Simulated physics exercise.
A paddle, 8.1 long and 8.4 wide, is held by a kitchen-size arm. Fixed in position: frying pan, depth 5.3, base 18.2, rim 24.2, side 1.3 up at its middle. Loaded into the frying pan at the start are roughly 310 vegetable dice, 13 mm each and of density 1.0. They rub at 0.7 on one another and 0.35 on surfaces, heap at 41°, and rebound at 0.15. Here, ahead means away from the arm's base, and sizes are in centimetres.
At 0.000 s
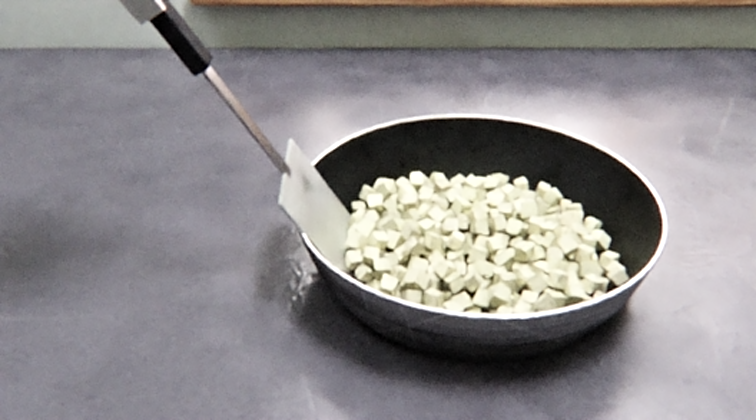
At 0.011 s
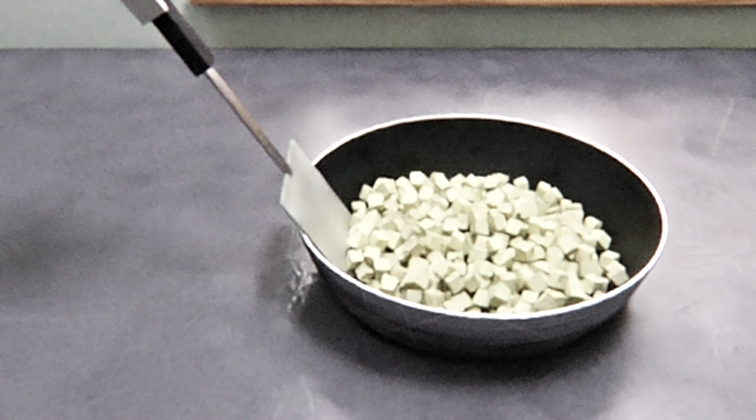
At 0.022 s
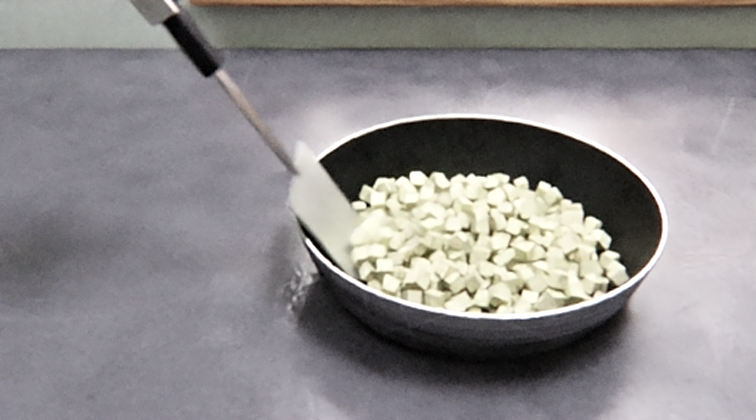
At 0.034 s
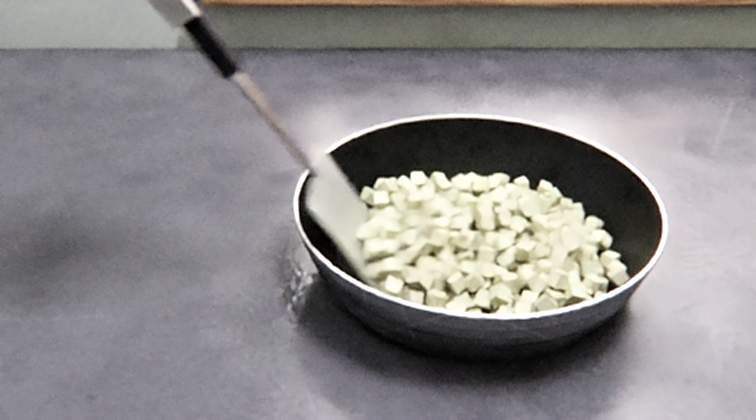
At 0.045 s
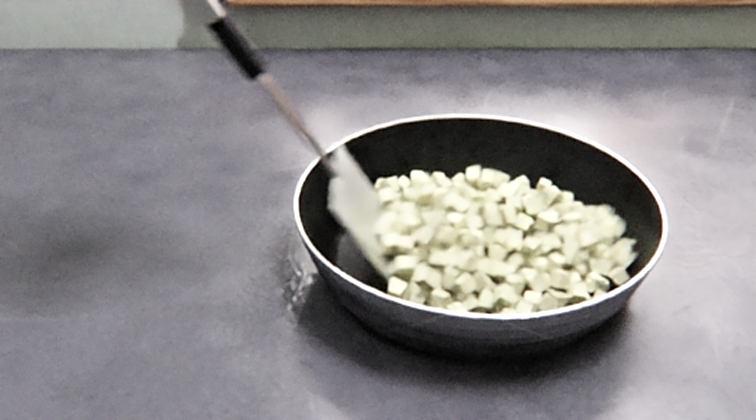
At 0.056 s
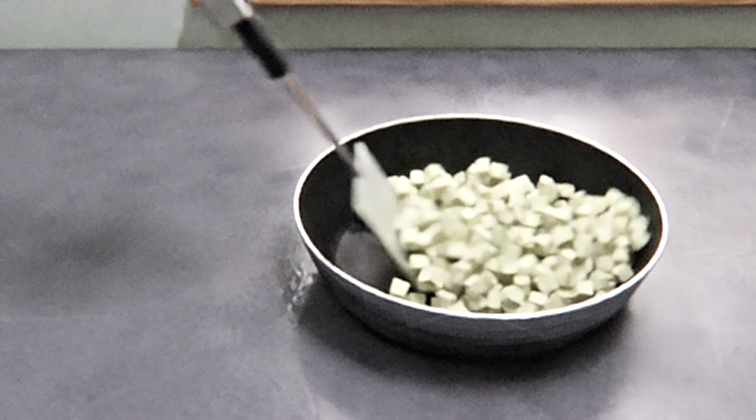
On a grey countertop, a black frying pan with a pale rim holds a heap of pale vegetable dice, with a tilted white paddle at its left side. The paddle barely moves at first, then sweeps rightward into the pan, pushing the dice together toward the right and baring dark pan behind it.
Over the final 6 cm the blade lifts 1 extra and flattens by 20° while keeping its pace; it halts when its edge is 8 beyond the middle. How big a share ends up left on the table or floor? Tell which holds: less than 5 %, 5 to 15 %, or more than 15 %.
What holds is more than 15 %.
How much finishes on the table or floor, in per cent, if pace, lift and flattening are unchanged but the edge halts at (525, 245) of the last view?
My guess is roughly 5 percent.
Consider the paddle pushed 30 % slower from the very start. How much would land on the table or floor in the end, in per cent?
It would be roughly 10 percent.
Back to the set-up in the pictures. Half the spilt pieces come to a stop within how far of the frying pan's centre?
18 cm.
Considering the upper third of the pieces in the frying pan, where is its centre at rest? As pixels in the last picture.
Pixel position: Approx. (596, 214).
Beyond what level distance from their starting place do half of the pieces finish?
Level distance of roughly 8 cm.
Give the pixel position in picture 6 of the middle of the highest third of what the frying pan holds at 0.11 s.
The middle lies somewhere about (563, 216).
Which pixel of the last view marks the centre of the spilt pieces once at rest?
Resting centre: About (708, 253).
After 0.08 s, sloping 58°, highest piece 7 above the table; 313 in the frying pan.
After 0.11 s, sloping 53°, highest piece 10 above the table; 308 in the frying pan, 5 on the blade or in flight.
After 0.32 s, sloping 38°, highest piece 12 above the table; 232 in the frying pan, 31 on the table or floor, 50 on the blade or in flight.
After 1.37 s, sloping 38°, highest piece 6 above the table; 230 in the frying pan, 83 on the table or floor.
In the end, 230 in the frying pan, 83 on the table or floor. That is 27 % on the table or floor.
